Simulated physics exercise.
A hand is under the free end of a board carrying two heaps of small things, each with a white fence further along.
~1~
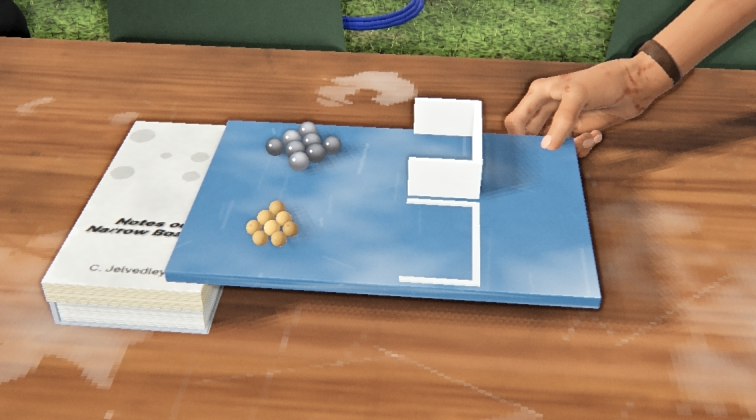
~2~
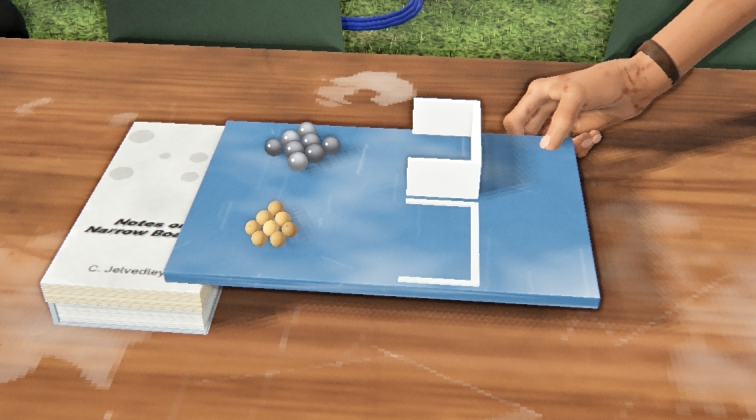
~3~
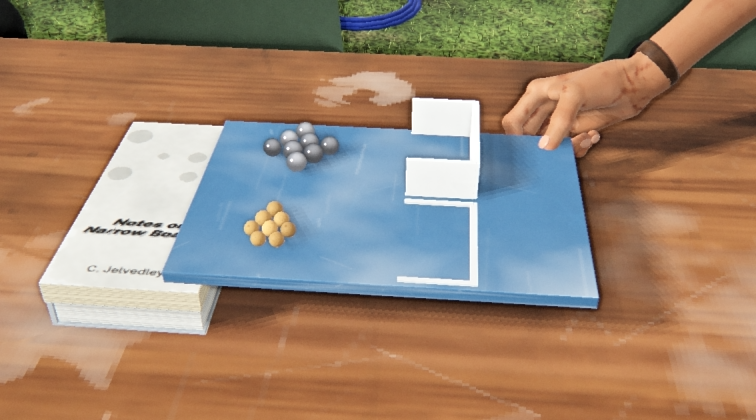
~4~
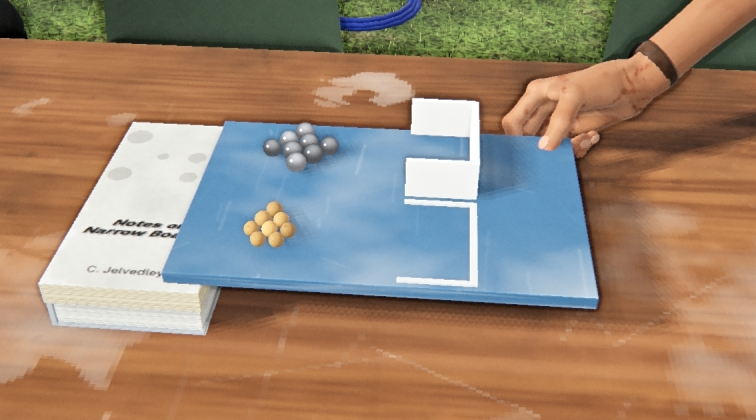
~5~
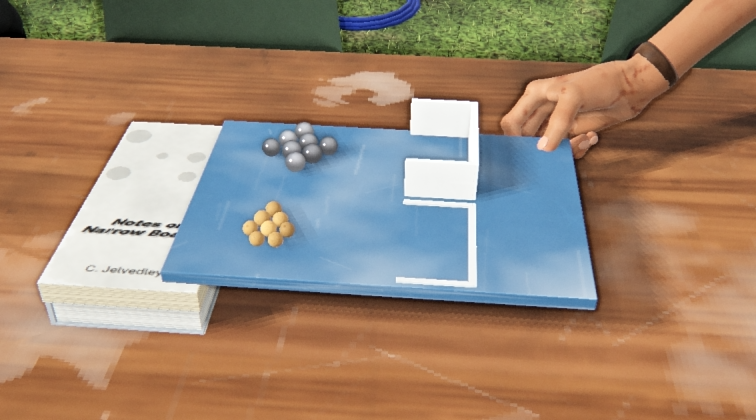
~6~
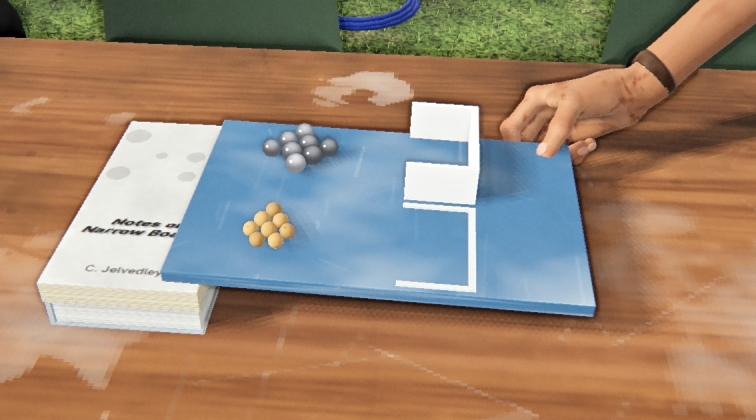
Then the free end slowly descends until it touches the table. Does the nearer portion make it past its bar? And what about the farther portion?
Result: The nearer portion is left beyond its barrier, the farther portion is left behind its barrier.
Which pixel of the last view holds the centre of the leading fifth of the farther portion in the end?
Centre at approx. (458, 178) px.
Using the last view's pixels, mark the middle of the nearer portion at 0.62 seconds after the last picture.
Roughly pixel (382, 256).
Then, 0.33 s on from there, board sloping at 8°; nearer portion on its way down; farther portion on its way down.
Then, 0.62 s on from there, board resting at 9°; nearer portion on its way down; farther portion on its way down.
Then, 0.87 s on from there, board resting at 9°; nearer portion the bulk past its bar; farther portion has reached its bar.
In the end, board resting at 9°; nearer portion the whole lot past its bar; farther portion gathered behind its bar.
